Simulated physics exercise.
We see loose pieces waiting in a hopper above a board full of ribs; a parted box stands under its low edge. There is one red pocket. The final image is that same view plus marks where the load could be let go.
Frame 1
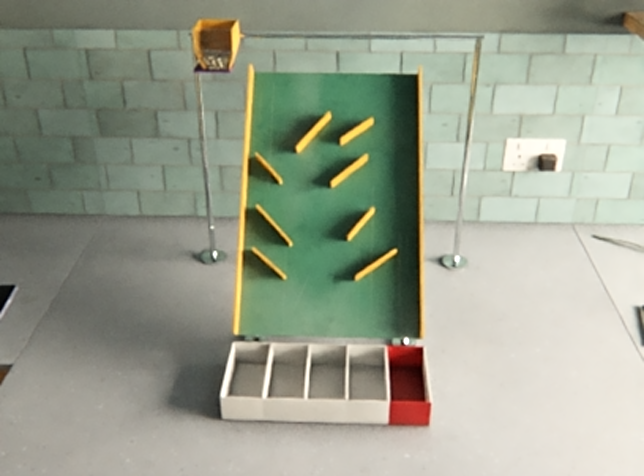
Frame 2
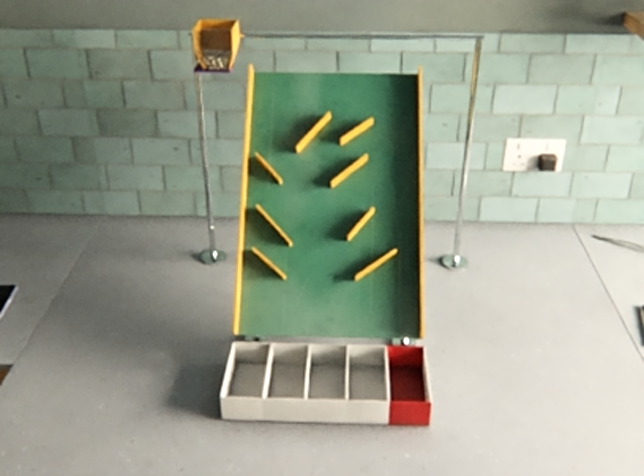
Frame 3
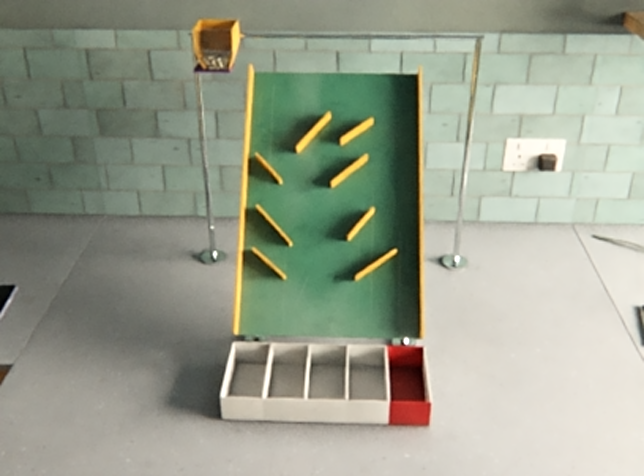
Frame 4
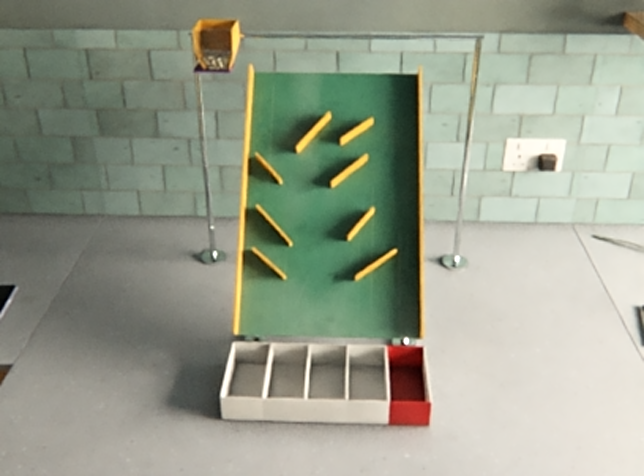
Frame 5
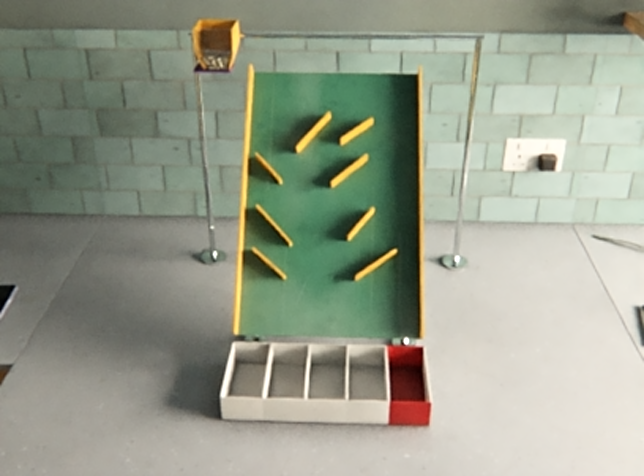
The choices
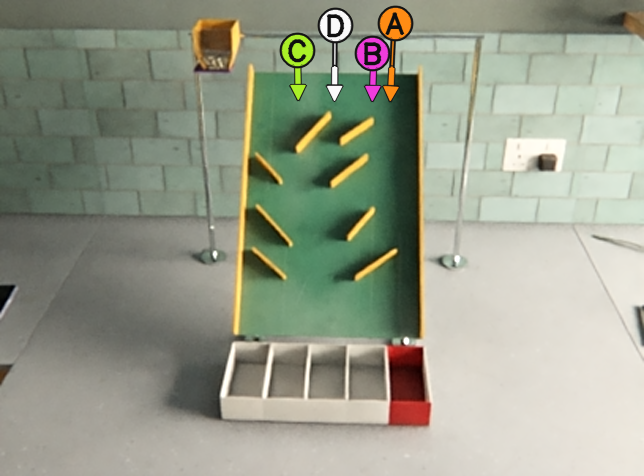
At first, a yellow hopper holding small pale pieces sits high at the left, above a sloping green board with slanted yellow ribs. A divided box with four white pockets and a red one at the right rests below, empty. Nothing visibly moves throughout, and the board and box stay unchanged.
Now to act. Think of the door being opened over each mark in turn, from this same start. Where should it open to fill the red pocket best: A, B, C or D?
It is A.
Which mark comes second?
It is B.
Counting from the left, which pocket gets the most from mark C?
The third from the left.
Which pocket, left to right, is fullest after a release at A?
The fifth.
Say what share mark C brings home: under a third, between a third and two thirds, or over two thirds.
Under a third.
On the marked copy, mark A meets the board at (390, 95); mark B meets the board at (372, 95); mark C meets the board at (298, 94); mark D meets the board at (334, 95).
Choosing A, close to half in the red pocket, close to half in other pockets, only a few held on the board.
Choosing B, close to a quarter in the red pocket, close to two thirds in other pockets, a small share held on the board.
Choosing C, none at all in the red pocket, the whole lot in other pockets.
Choosing D, none at all in the red pocket, all but a few in other pockets, a small share held on the board.
